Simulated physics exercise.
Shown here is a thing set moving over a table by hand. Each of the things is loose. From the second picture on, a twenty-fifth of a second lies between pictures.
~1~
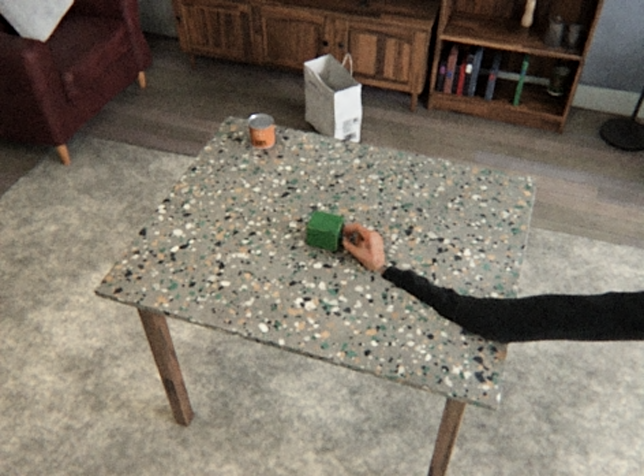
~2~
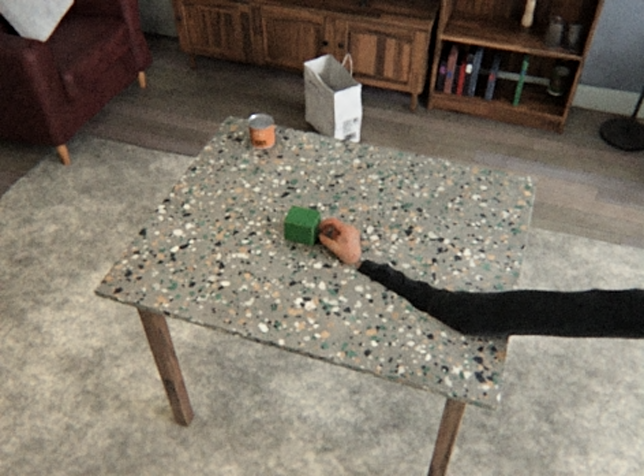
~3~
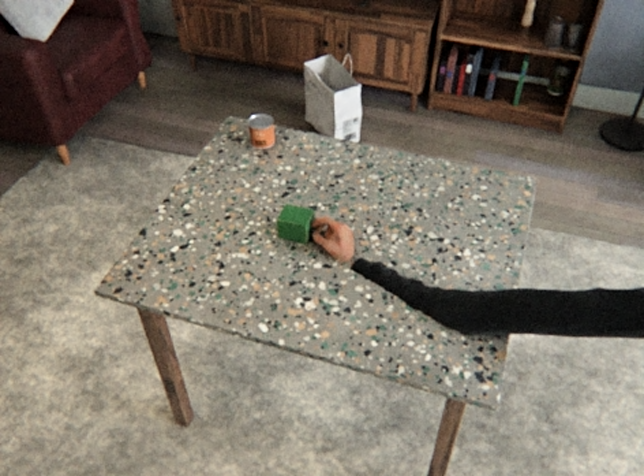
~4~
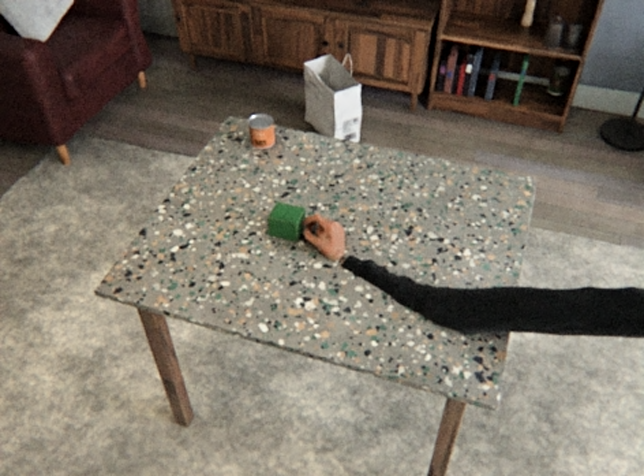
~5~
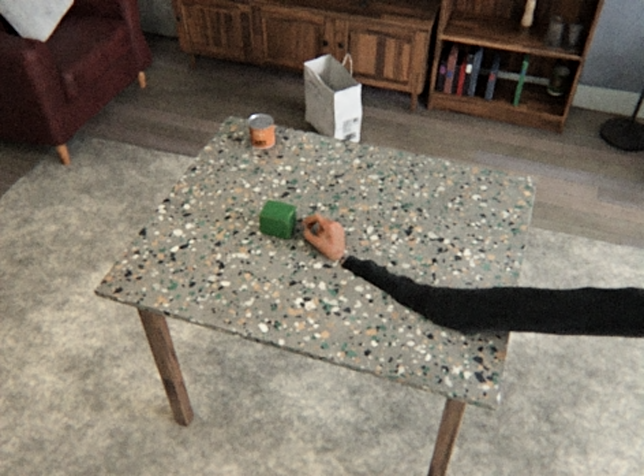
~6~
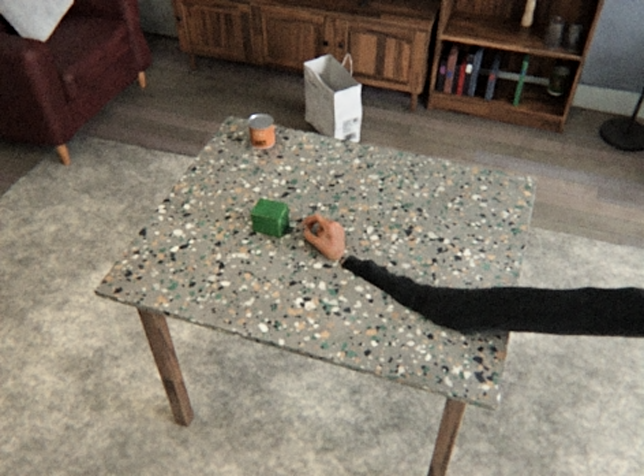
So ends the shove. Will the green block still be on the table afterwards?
Doesn't make it off.
Then, 0.10 s on from there, green block shifted about its own width near (257, 215).
Then, 0.20 s on from there, green block resting near (255, 215).
In the end, moved from the start, green block. At the end, from the last picture's camera, green block near (254, 214).
